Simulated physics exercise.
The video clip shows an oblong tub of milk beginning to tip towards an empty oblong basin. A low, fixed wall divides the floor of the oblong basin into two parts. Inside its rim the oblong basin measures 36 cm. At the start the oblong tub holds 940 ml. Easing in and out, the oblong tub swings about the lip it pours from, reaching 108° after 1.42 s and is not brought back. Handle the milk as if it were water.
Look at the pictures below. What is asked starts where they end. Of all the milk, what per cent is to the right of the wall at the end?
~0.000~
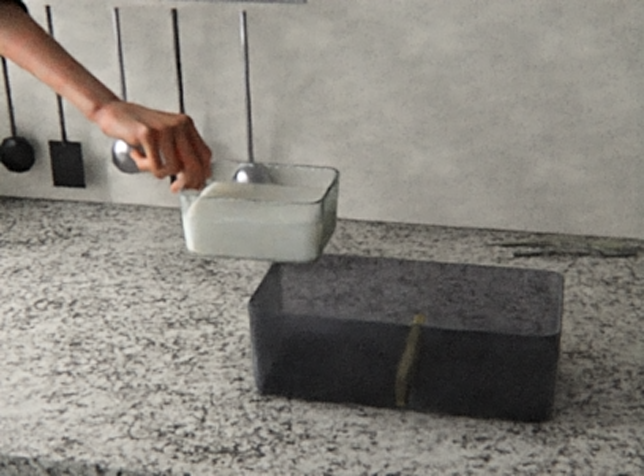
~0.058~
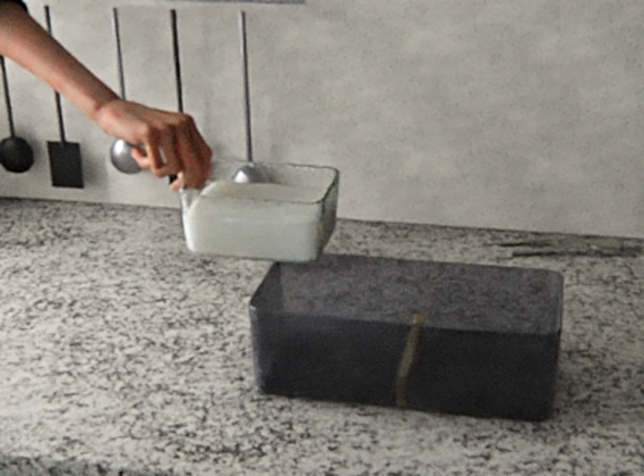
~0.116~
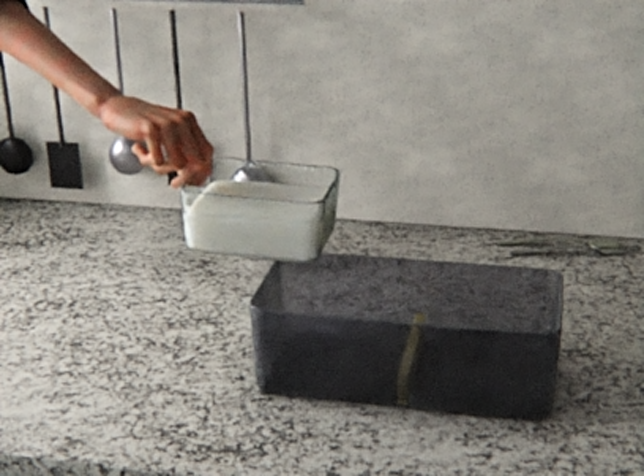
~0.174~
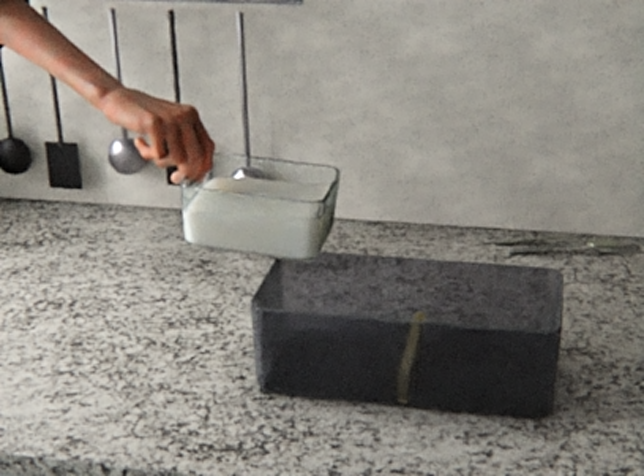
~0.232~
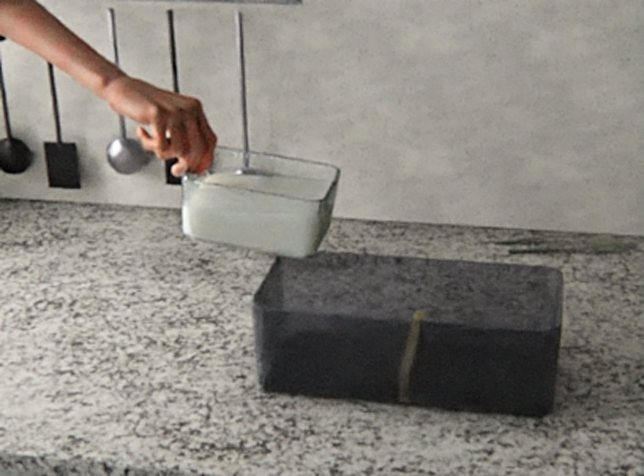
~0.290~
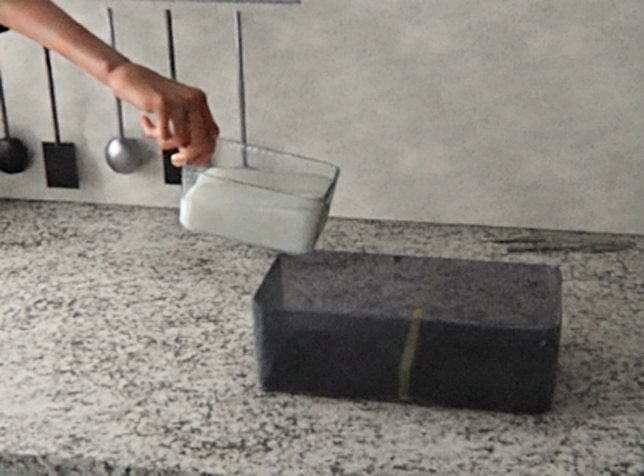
I would say 63 percent.
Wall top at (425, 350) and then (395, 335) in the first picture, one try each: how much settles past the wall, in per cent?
I'd put it at about 45 per cent for the first and about 90 per cent for the second.
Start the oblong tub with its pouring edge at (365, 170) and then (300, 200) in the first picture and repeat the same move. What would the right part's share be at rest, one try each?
In order, 90 and 20 per cent.
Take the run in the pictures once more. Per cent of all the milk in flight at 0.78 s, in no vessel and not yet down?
About 34 per cent.
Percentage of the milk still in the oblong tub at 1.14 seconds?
10 %.
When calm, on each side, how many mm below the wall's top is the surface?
About 28 mm left, about 18 mm right.
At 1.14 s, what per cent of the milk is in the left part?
Near 16 in a hundred.
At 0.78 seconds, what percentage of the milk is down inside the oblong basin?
At that time the basin holds about 10 per cent of the liquid.
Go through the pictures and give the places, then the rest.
In the first frame, it leans 0°; its right rim is at (331, 188); the milk meets the walls at (198, 196) and (329, 204); the oblong basin's rim runs from (264, 280) to (562, 304); the wall's top is at (412, 345).
In the second frame, it leans 0°; its right rim is at (331, 187); the milk meets the walls at (199, 195) and (329, 204).
In the third frame, it leans 2°; its right rim is at (332, 187); the milk meets the walls at (199, 195) and (329, 202).
In the fourth frame, it leans 4°; its right rim is at (332, 187); the milk meets the walls at (199, 191) and (330, 200).
In the fifth frame, it leans 7°; its right rim is at (332, 186); the milk meets the walls at (198, 187) and (329, 195).
In the sixth frame, it leans 11°; its right rim is at (332, 185); the milk meets the walls at (196, 181) and (329, 191).
After 0.78 s the tilt is 62° and 56 per cent is still to pour, 9 is left of the wall and 0 right of it.
After 1.14 s the tilt is 98° and 10 per cent is still to pour, 17 is left of the wall and 60 right of it.
After 1.51 s the tilt is 108° and 0 per cent is still to pour, 35 is left of the wall and 63 right of it.
After 1.92 s the tilt is 108° and 0 per cent is still to pour, 36 is left of the wall and 63 right of it.
In the end 36 per cent lies left of the wall, 63 right of it and 2 outside.
